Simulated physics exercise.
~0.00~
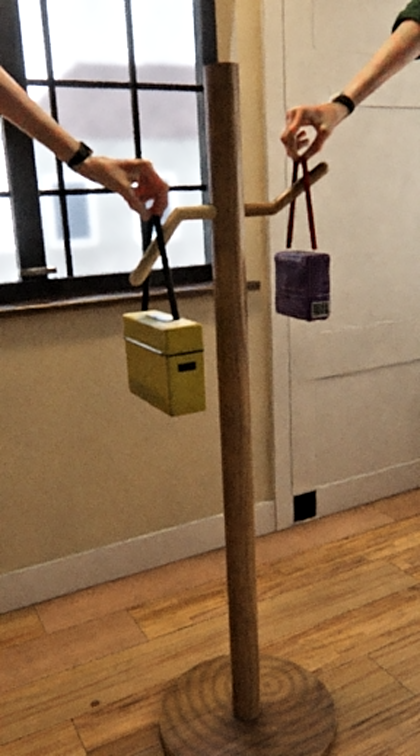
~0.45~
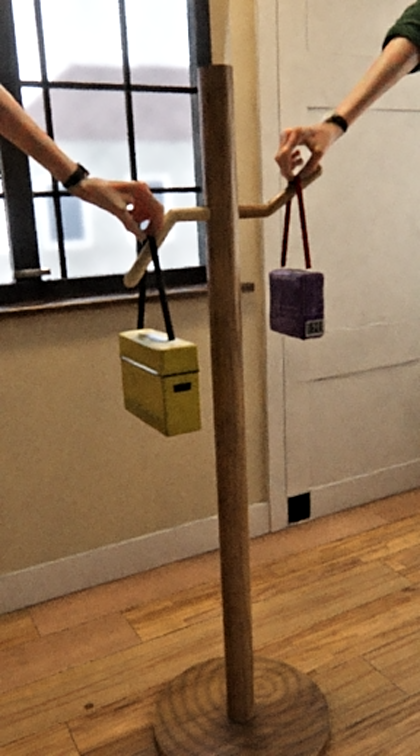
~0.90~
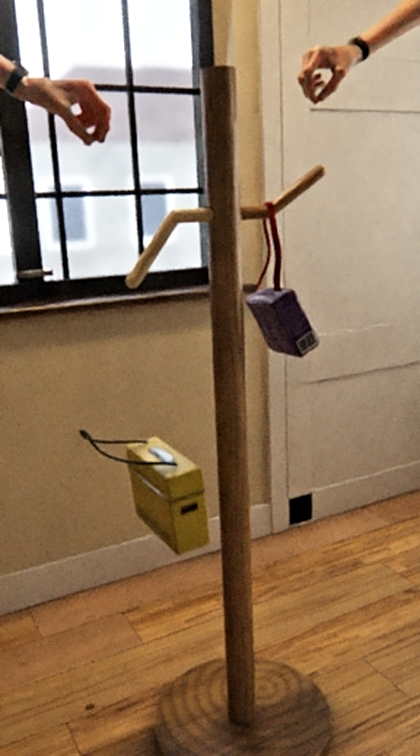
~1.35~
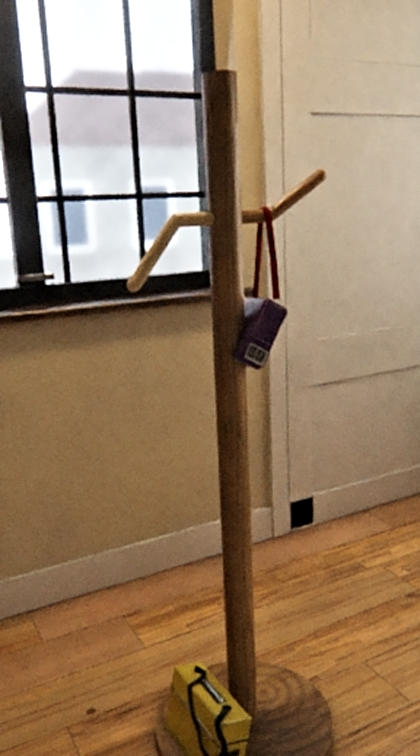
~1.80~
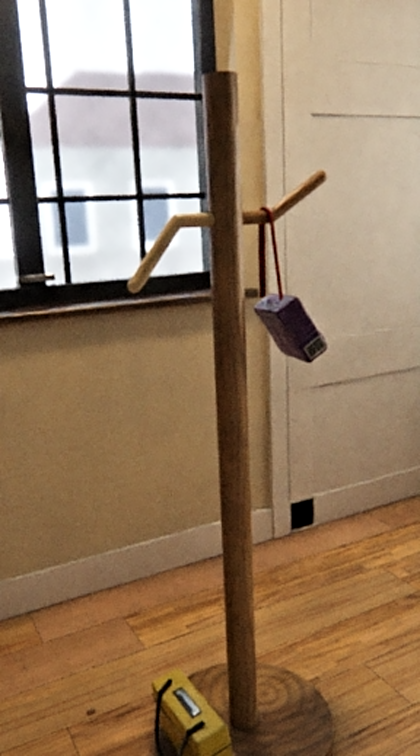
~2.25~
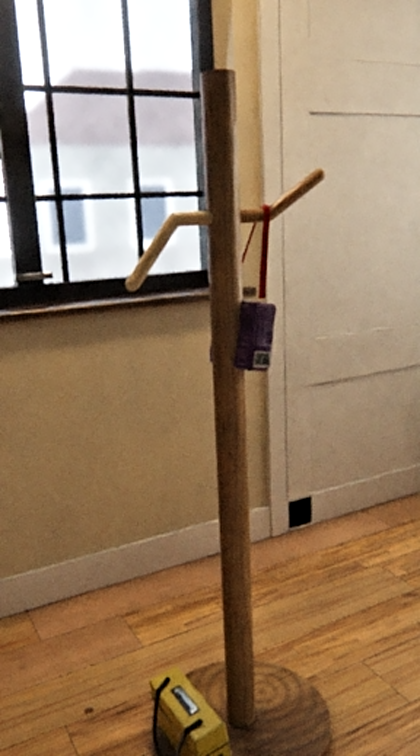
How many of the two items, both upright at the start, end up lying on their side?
None of them do. The yellow case ends up tilted at the foot of the post, and the purple pouch is still hanging from the right peg.
Yellow case dropping off the left peg to the floor as two hands let go, purple pouch swinging but staying hung.
